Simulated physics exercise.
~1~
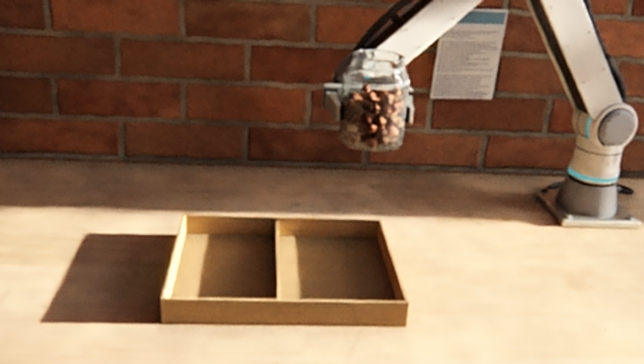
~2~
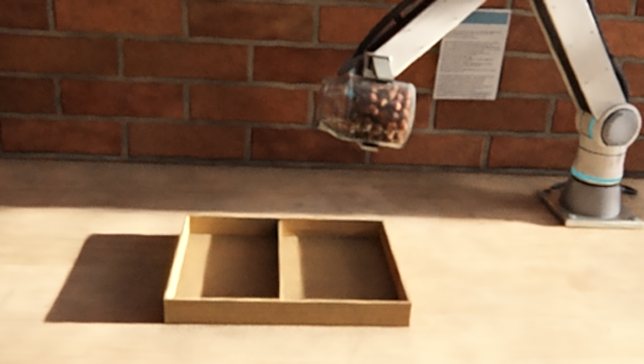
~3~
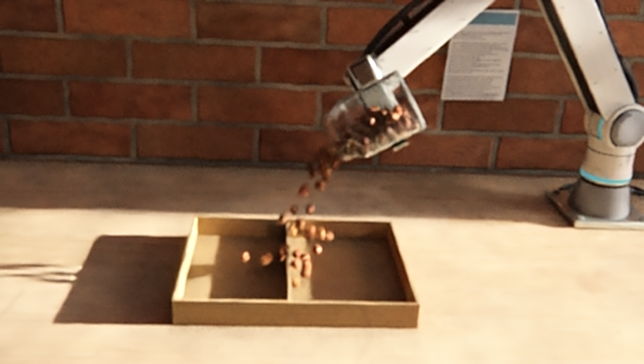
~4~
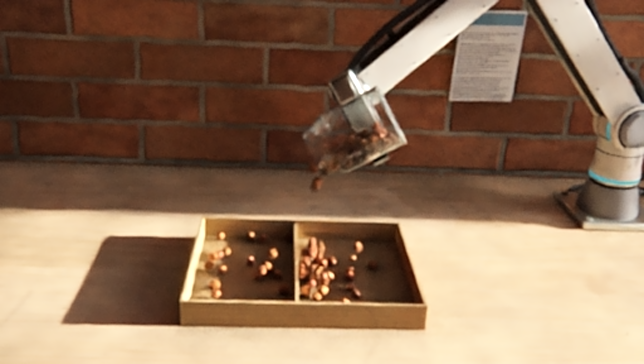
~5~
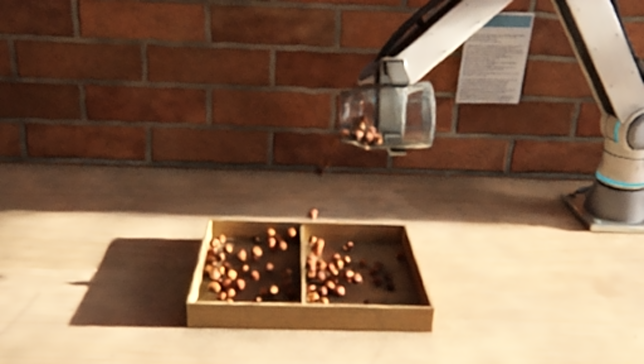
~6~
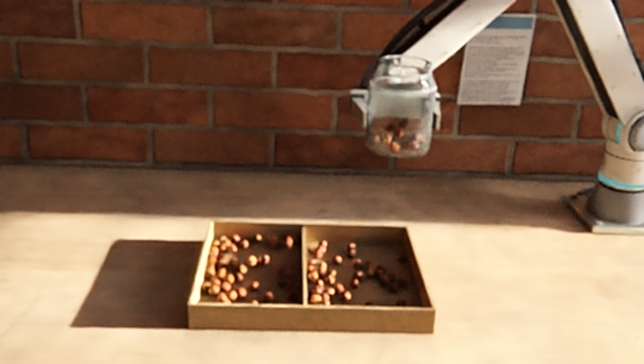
At the start, a robot arm holds an upright glass jar of hazelnuts above a wooden table, where a shallow tray split by a cross wall sits before a brick wall. The arm tips the jar onto its side, towards the left. It then tilts the mouth downward, and nuts stream into the tray, landing around the divider and scattering into both parts. As the jar turns back, a last few nuts drop. Finally the jar is upright again with a small heap left inside, while most of the hazelnuts lie spread across both compartments.
